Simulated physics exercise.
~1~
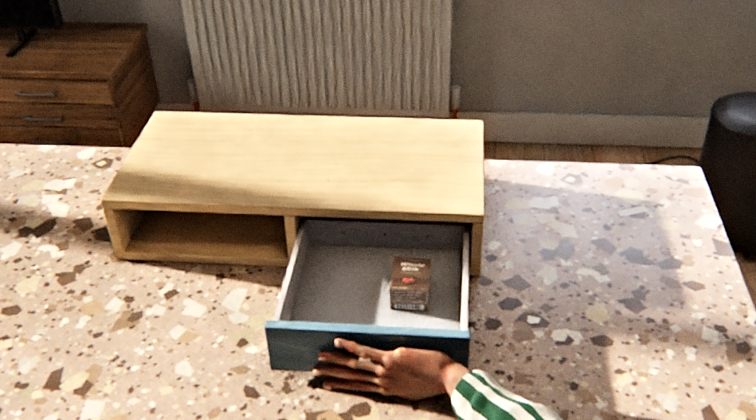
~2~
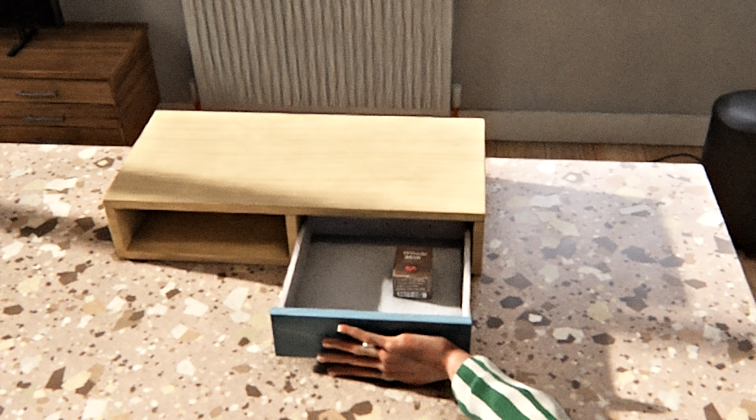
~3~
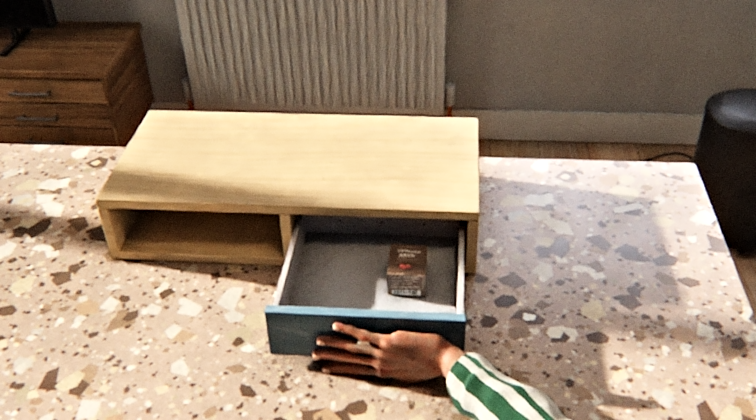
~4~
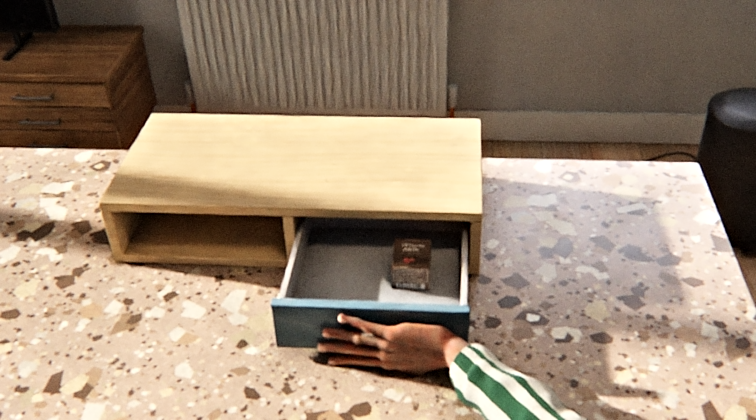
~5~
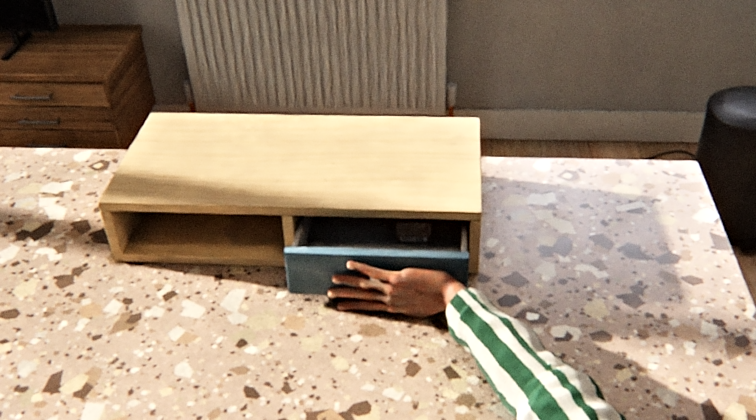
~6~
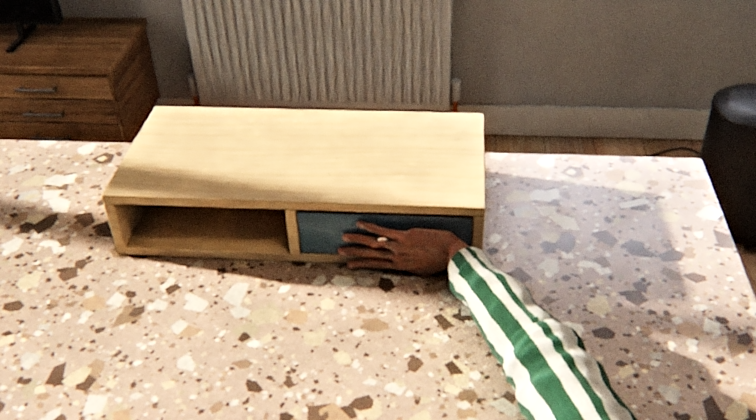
At first, a blue-fronted drawer stands open at the right side of a low, pale wooden cabinet on a speckled surface, with a small brown carton lying inside it. A hand in a green-and-white striped sleeve rests against the drawer front. The hand begins pushing, and the drawer edges inward a little, carrying the carton along. Then it slides in much farther, until only a narrow gap shows the carton in shadow. Finally, the drawer goes all the way in, hiding the carton, with the hand still against its closed front.
